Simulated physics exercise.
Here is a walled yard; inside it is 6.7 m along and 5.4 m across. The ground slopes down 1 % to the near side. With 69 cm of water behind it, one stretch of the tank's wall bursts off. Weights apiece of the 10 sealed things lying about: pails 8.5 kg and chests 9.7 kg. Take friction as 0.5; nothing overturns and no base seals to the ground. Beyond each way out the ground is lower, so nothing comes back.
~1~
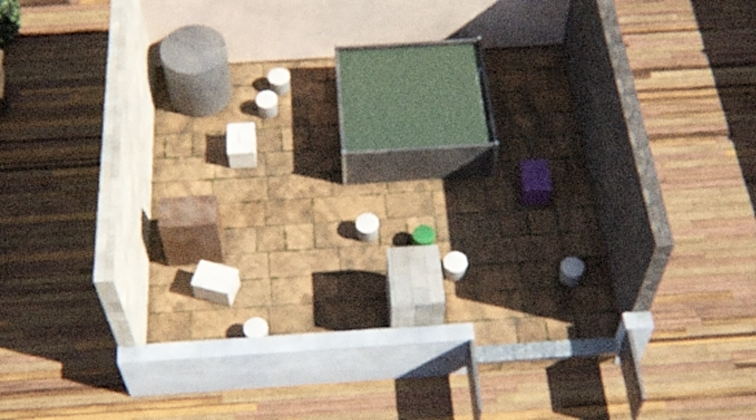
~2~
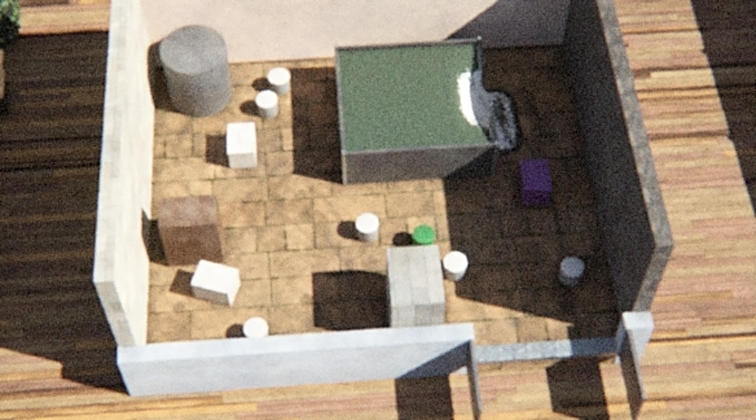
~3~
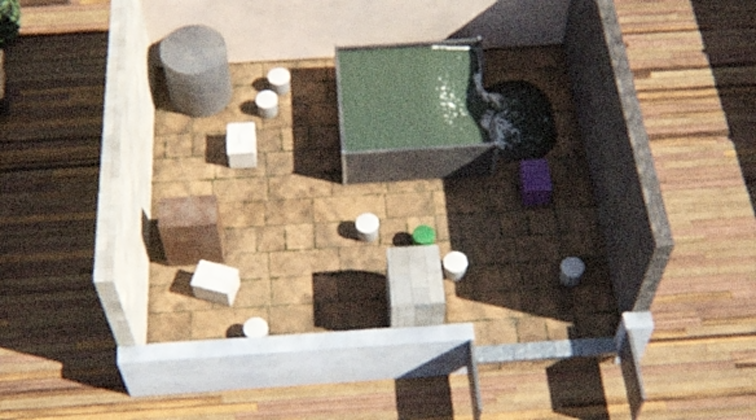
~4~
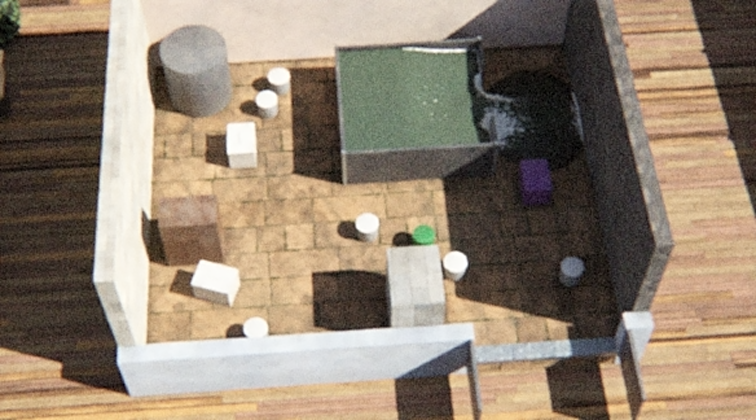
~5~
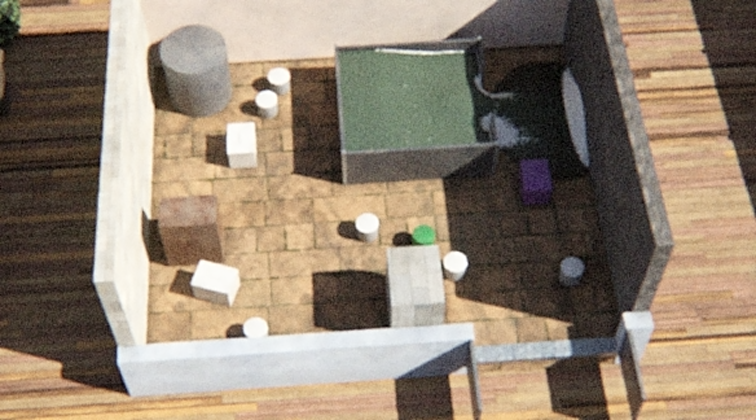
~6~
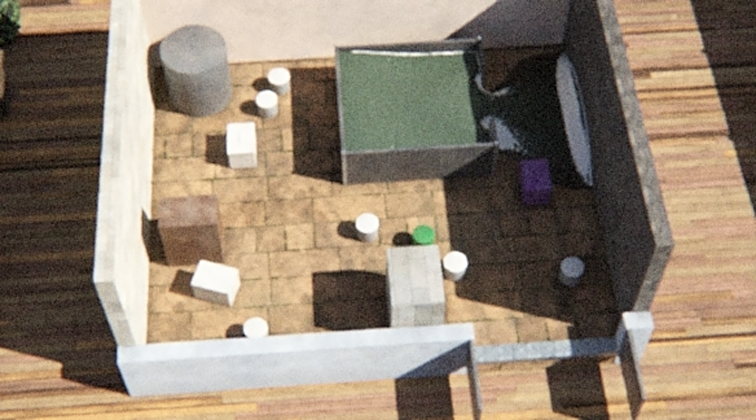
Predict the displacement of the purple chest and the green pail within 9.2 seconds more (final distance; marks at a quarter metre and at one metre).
Purple chest is nudged along, green pail stays put.
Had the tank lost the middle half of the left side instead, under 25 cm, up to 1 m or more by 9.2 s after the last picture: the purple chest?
In that case the purple chest slides a little.
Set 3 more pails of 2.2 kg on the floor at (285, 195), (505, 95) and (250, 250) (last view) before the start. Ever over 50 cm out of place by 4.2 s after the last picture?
In turn: Less, more, short of it.
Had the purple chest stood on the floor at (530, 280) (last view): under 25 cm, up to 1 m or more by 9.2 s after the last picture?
It gets carried off.
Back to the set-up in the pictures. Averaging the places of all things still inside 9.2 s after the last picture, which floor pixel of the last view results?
Near (331, 224).
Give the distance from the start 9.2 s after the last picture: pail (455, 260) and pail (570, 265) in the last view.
In that order: 0 cm, gone out.
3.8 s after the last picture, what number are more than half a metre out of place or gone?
2 of them.
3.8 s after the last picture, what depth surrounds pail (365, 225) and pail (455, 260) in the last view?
Roughly 0 and 5 cm.
Then, 1.2 s after the last picture the purple chest is near (526, 177), 0.2 m from its start, aground; the green pail is near (424, 234), 0.0 m from its start, aground; 0 of 10 are out; 0 afloat.
Then, 3.8 s after the last picture the purple chest is near (510, 178), 0.4 m from its start, aground; the green pail is near (424, 234), 0.0 m from its start, aground; 1 of 10 are out; 0 afloat.
Then, 6.2 s after the last picture the purple chest is near (509, 179), 0.4 m from its start, aground; the green pail is near (424, 234), 0.0 m from its start, aground; 1 of 10 are out; 0 afloat.
Then, 9.2 s after the last picture the purple chest is near (509, 179), 0.4 m from its start, aground; the green pail is near (424, 234), 0.0 m from its start, aground; 1 of 10 are out; 0 afloat.
